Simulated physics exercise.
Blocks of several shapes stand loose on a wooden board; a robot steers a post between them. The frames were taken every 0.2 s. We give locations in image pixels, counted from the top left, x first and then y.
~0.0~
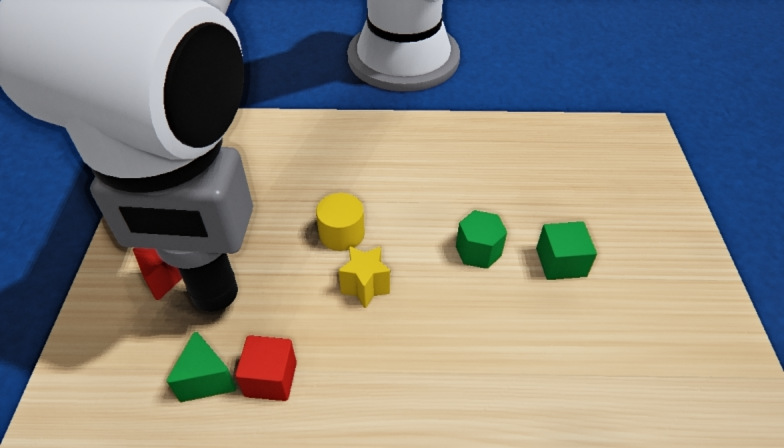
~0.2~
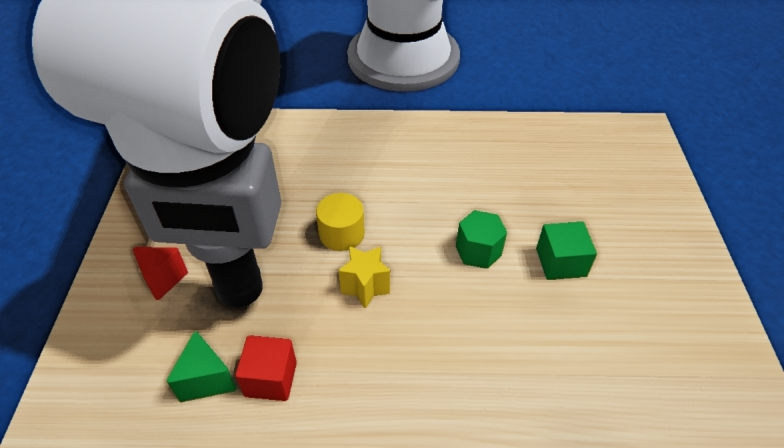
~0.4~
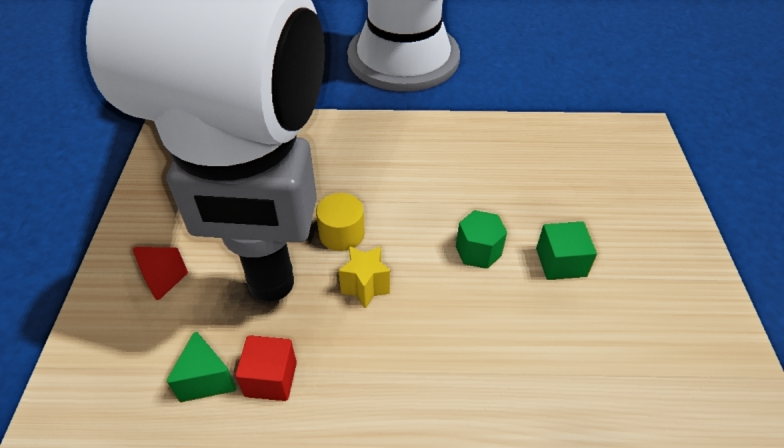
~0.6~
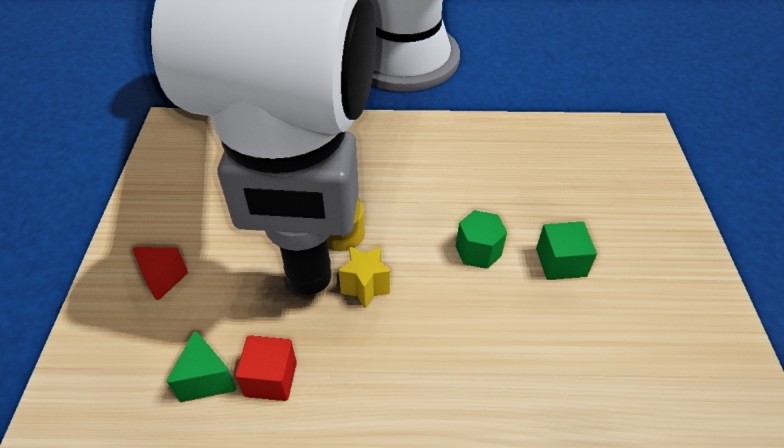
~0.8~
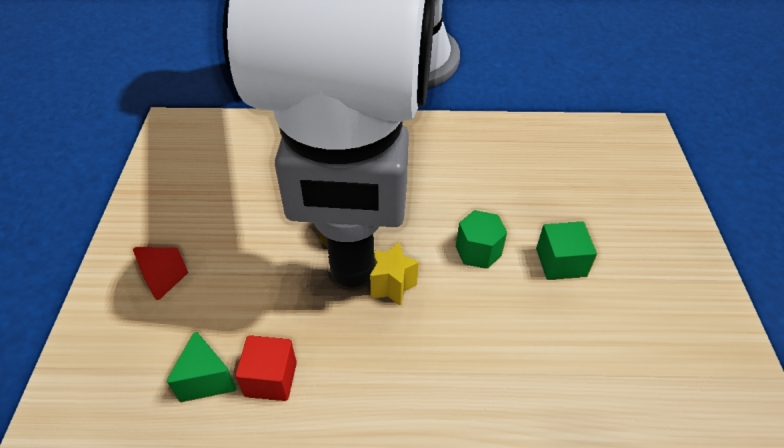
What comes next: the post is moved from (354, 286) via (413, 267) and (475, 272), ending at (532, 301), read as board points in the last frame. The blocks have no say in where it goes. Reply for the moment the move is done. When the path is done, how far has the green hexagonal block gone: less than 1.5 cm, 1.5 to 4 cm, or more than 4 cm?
From 1.5 to 4 cm.
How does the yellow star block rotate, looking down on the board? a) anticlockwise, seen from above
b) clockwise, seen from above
I'll go with b - clockwise, seen from above.
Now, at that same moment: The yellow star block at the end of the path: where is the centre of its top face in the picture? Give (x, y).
Its top face will be centred at roughly (578, 297).
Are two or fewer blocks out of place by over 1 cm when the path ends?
My answer is yes.
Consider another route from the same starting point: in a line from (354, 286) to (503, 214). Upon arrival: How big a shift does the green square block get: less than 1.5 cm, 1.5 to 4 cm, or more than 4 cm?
Distance: Below 1.5 cm.
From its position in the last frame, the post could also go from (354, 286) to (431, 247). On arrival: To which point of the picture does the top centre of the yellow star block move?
Its top middle is near (451, 251).
The first path, step by step. One third of the way, post at (414, 251); yellow star block at (452, 252), turned 20° clockwise.
Two thirds of the way, post at (478, 256); yellow star block at (515, 266), turned 35° clockwise; green hexagonal block at (510, 224), turned 55° anticlockwise.
At the end, post at (537, 286); yellow star block at (578, 297), turned 35° clockwise; green hexagonal block at (518, 225), turned 80° anticlockwise; green square block in place.
